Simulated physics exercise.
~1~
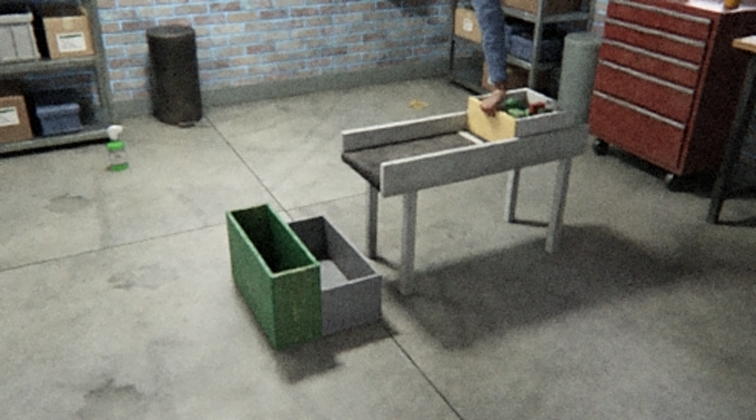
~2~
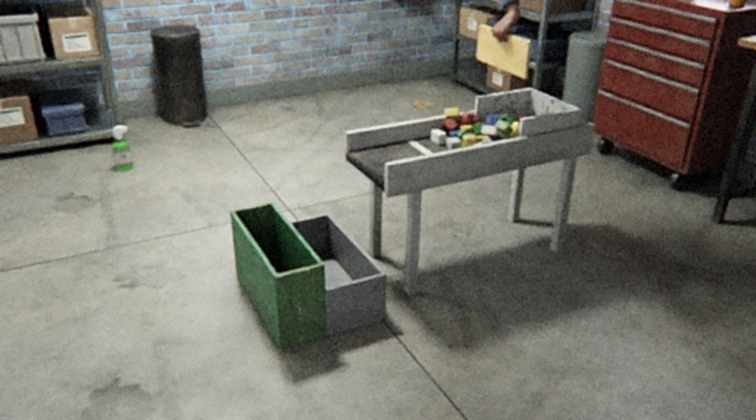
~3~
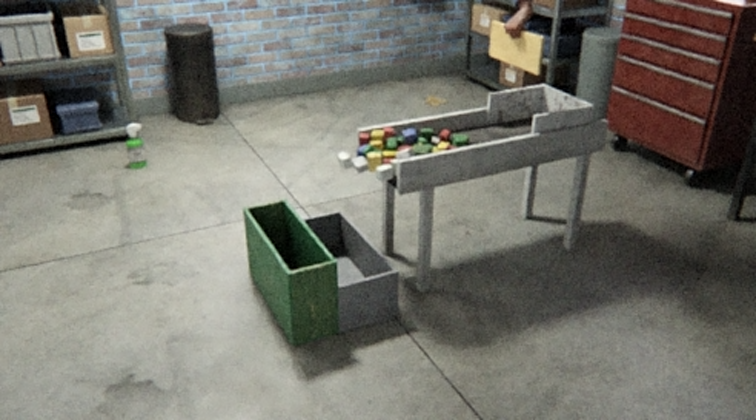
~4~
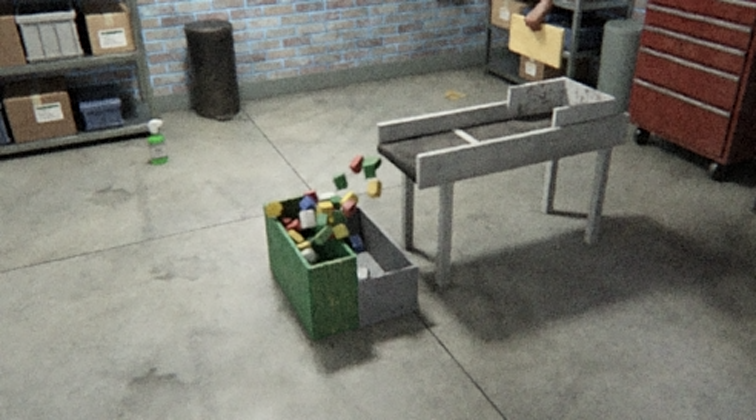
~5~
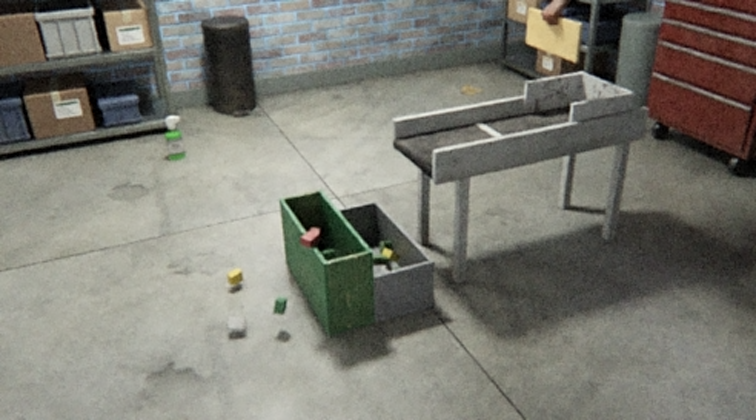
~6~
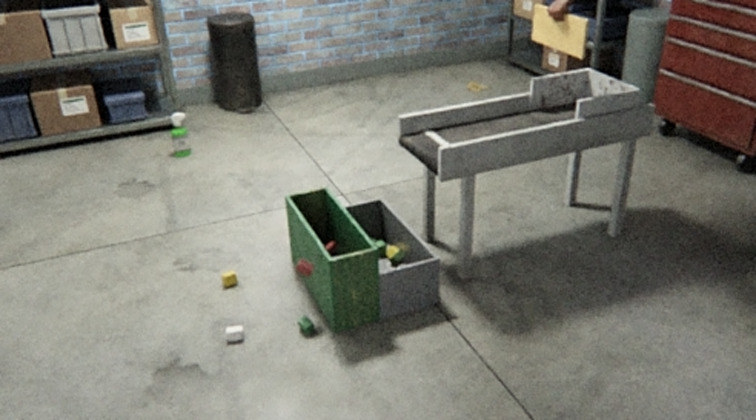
In a garage, colorful blocks slide off a belt into two bins, some landing beyond.
